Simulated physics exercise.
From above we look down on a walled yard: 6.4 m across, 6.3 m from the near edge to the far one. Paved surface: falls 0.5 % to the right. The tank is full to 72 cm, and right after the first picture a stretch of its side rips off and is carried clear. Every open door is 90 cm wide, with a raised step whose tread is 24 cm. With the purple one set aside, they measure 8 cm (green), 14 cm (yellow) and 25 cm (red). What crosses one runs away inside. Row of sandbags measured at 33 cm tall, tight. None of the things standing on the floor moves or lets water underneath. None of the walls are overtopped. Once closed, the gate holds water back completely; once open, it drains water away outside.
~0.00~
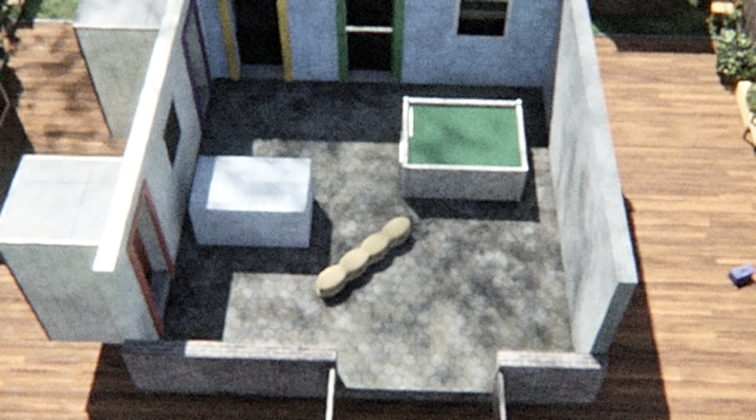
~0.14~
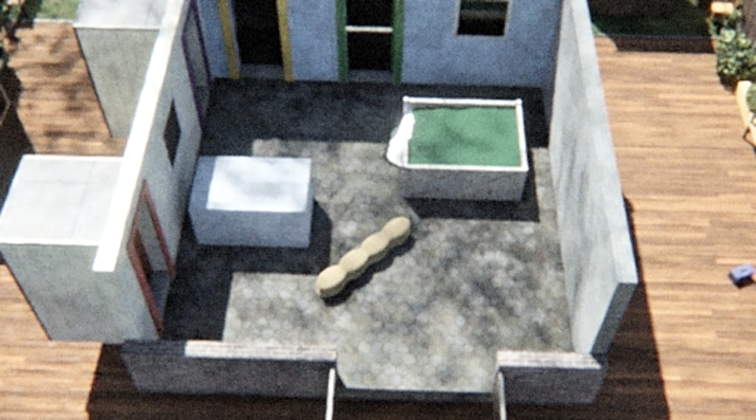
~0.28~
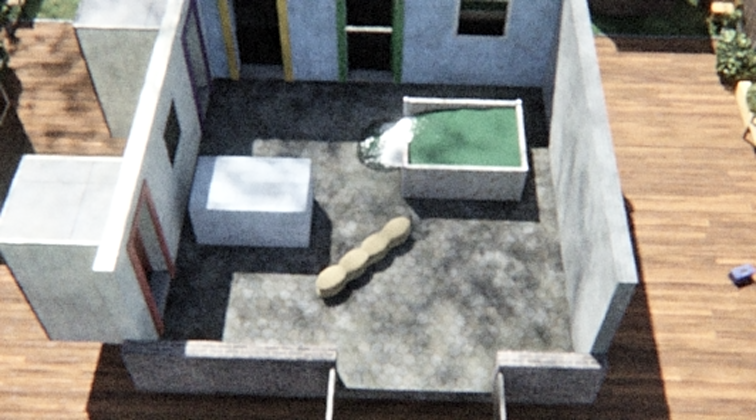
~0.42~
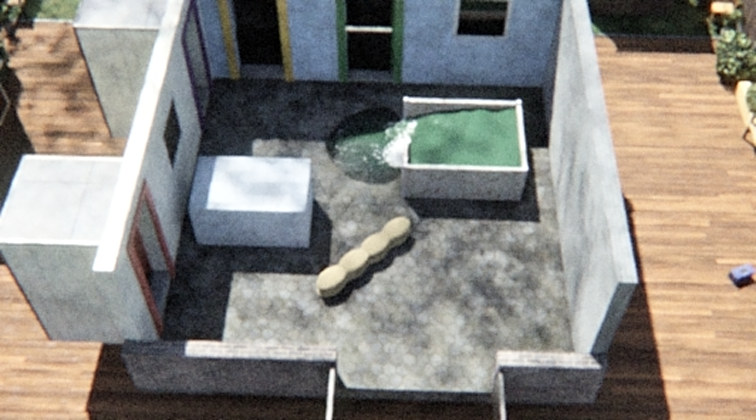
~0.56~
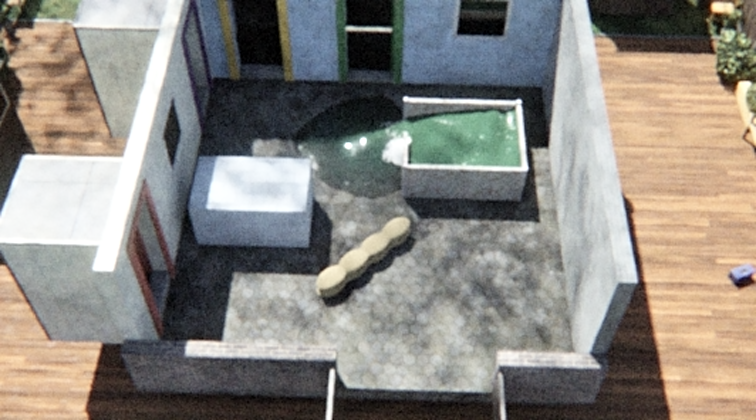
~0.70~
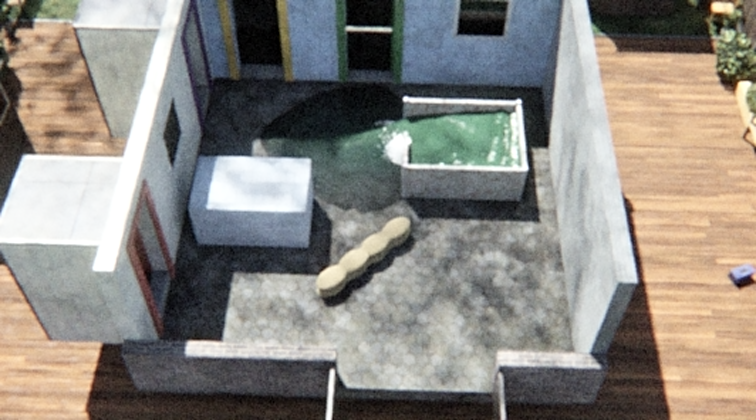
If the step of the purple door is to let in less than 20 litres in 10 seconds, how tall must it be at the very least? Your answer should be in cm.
At the very least, close to 22 cm.
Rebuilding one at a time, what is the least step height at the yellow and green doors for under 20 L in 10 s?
Roughly 15 cm for the yellow door and roughly 8.5 cm for the green door.
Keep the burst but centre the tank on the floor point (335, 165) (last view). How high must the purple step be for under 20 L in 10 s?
Roughly 27 centimetres.
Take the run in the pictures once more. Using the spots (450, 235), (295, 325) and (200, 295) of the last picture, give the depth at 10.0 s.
In order: Around 2, 2 and 3 cm.
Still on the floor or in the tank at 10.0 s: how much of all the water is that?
Close to 96 per cent is still present.
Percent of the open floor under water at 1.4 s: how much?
Some 30 in a hundred.
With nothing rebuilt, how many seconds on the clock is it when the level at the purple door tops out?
Around 2.4 s, give or take.
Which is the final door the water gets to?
That would be the red door.
After 1.4 s water covers 30 % of the floor, deepest (36 cm) near (397, 144); 16 cm at the purple door, 0 litres in over its 20 cm step.
After 3.0 s water covers 35 % of the floor, deepest (27 cm) near (203, 131); 26 cm at the purple door, 24 litres in over its 20 cm step.
After 10.0 s water covers 90 % of the floor, deepest (10 cm) near (221, 192); 10 cm at the purple door, 33 litres in over its 20 cm step.
At the purple door as built, the water arrived by 1.2 s and peaked near 31 cm at 2.4 s.
Run again over the same 10 s with other heights there, 44 litres in over 18.5 cm, 11 litres over 25 cm. The limit of 20 litres is kept from about 22 cm up.
